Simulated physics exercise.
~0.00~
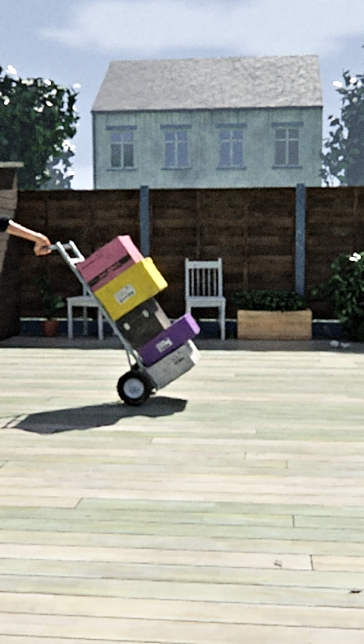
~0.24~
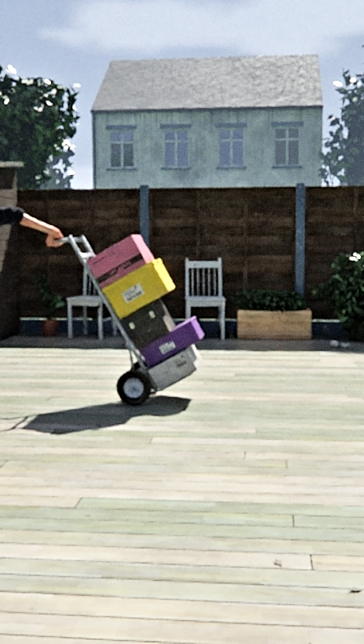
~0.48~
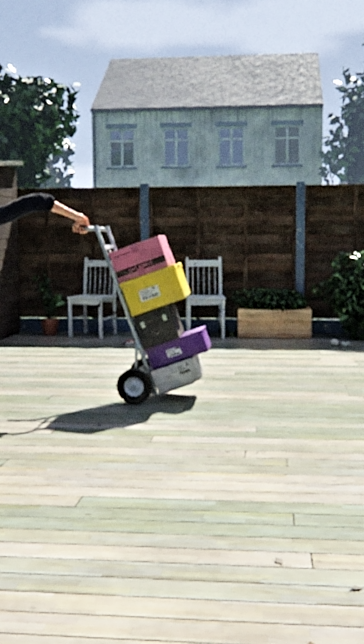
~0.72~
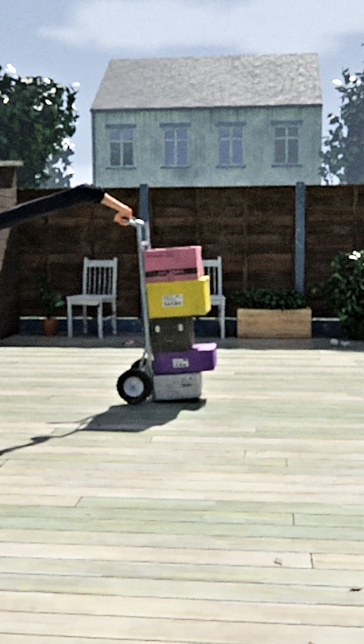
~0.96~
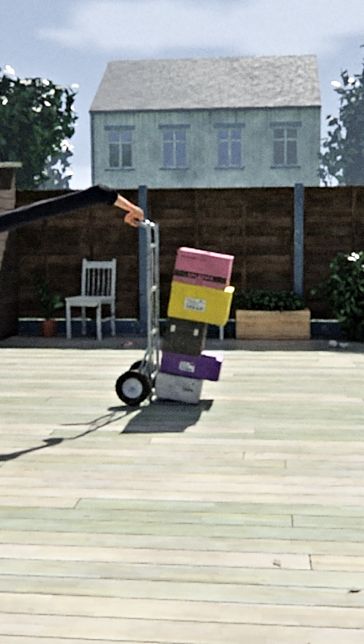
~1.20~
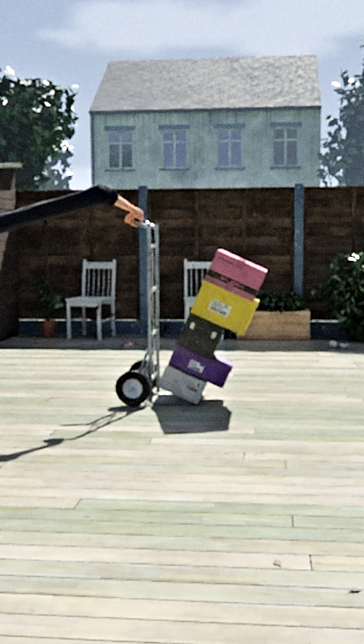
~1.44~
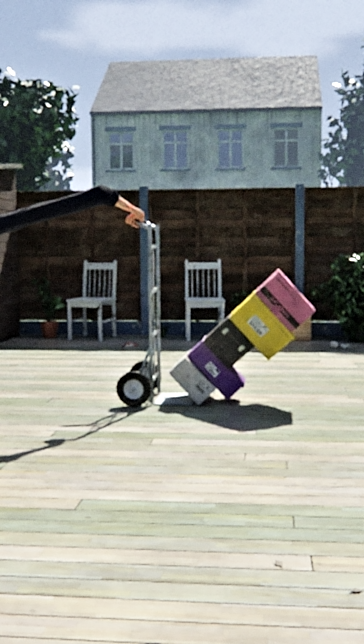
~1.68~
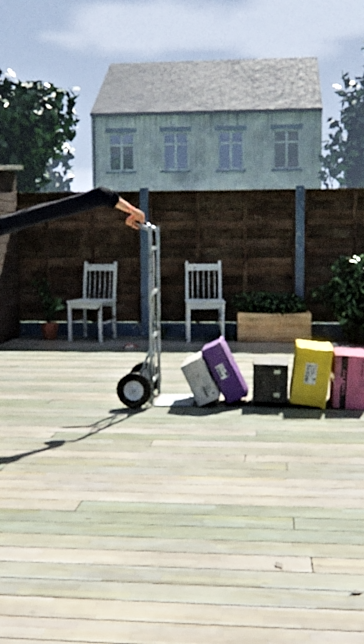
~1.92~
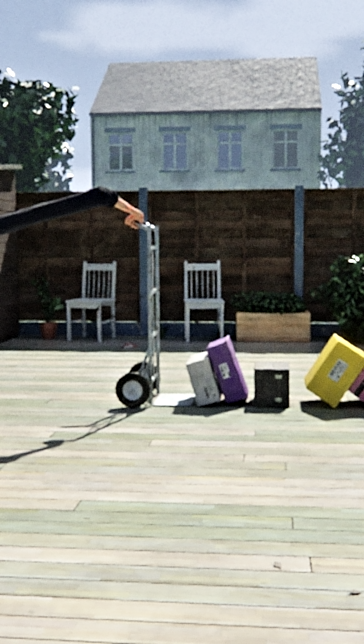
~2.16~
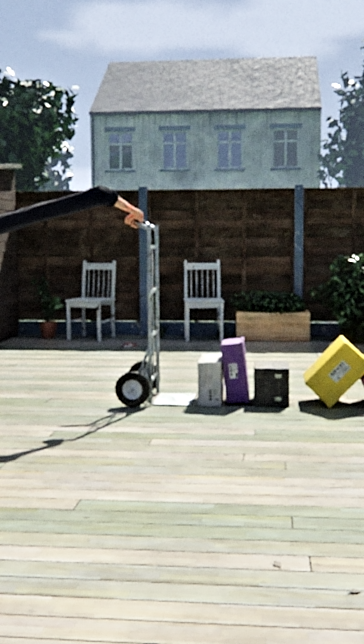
An arm in a dark sleeve reaches in from the left, gripping a tilted sack truck on a pale wooden deck, seen side-on before a brown fence, white chairs and a grey-roofed house. The truck carries a leaning stack, with a pink box on top, then a yellow tote, black toolbox, purple tote and whitish box. The hand swings the truck upright and it stops, but the stack keeps tipping right. It topples, spilling the pink, yellow and black items across the deck. The yellow tote rolls farther right as the pink box leaves view, while the purple and white ones end tipped over by the truck.
